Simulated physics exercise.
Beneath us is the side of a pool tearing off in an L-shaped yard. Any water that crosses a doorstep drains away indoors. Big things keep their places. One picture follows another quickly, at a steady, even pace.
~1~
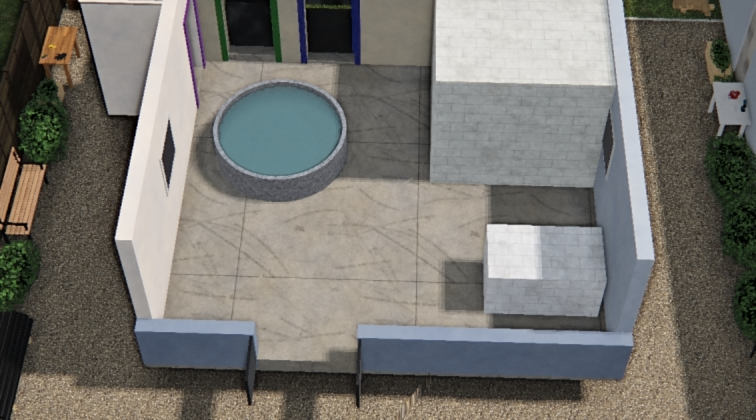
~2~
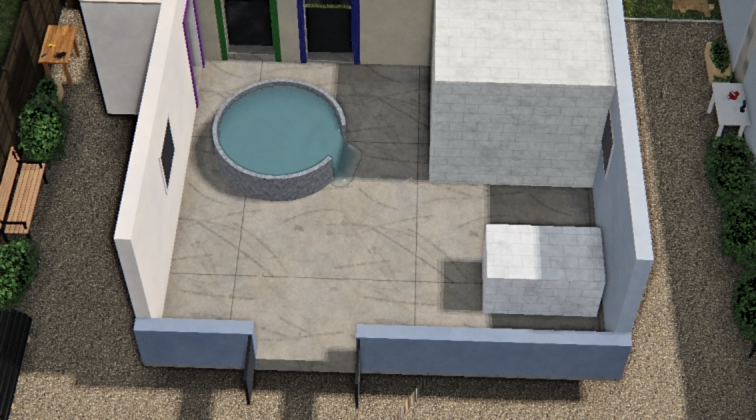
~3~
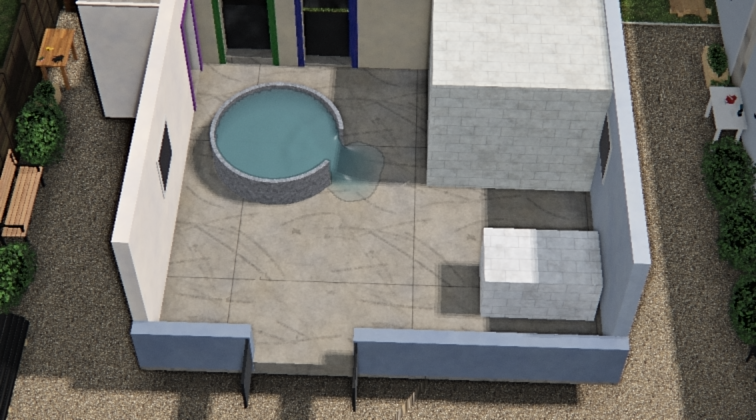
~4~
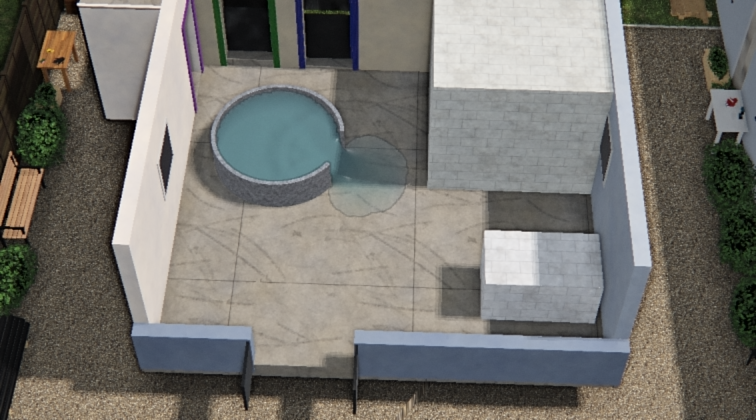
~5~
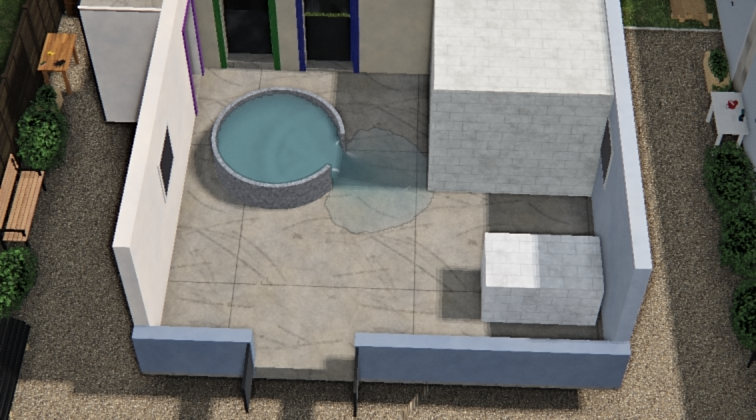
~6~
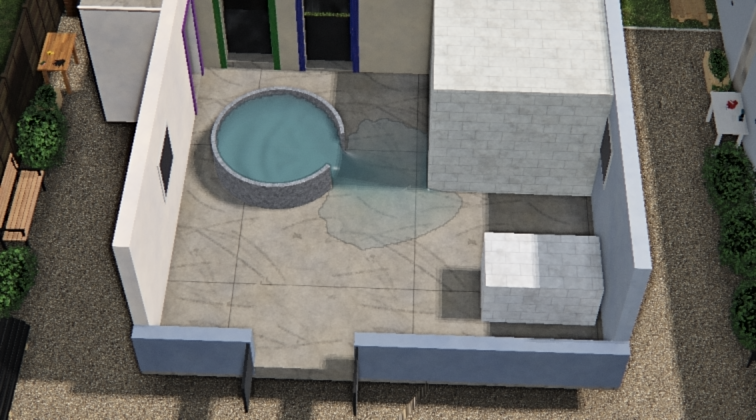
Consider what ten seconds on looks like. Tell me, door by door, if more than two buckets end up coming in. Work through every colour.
Outcome: The purple door will keep to two buckets, the blue door will keep to two buckets, the green door will keep to two buckets.
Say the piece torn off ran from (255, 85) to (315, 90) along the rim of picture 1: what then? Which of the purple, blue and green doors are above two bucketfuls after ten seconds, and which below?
Result - purple door tops the mark, blue door tops the mark, green door tops the mark.
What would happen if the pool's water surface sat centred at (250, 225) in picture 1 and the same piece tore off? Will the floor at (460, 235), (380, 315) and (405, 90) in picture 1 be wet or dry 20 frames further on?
The three spots read swamped, swamped, left dry.
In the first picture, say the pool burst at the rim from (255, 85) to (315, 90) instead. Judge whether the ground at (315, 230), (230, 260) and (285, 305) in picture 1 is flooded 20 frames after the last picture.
Respectively: Parched, parched and parched.
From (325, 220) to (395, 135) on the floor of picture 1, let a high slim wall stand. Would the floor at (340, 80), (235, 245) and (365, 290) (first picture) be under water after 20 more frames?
The first spot is swamped, the second swamped, the third untouched.
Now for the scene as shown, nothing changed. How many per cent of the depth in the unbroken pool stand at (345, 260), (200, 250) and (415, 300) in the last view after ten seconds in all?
I'd say close to 2, 6 and 16 percent.
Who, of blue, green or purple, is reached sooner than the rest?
Soonest: The blue door.
A moment on, water covers 25 % of the floor; the purple door not reached, the blue door not reached, the green door not reached.
Next, water covers 35 % of the floor; the purple door not reached, the blue door not reached, the green door not reached.
Then, water covers 50 % of the floor; the purple door not reached, the blue door wet at the sill, nothing in, the green door wet at the sill, nothing in.
Later, water covers 75 % of the floor; the purple door wet at the sill, nothing in, the blue door under two buckets in, the green door wet at the sill, nothing in.
In the end, water covers 95 % of the floor; the purple door under two buckets in, the blue door under two buckets in, the green door wet at the sill, nothing in.
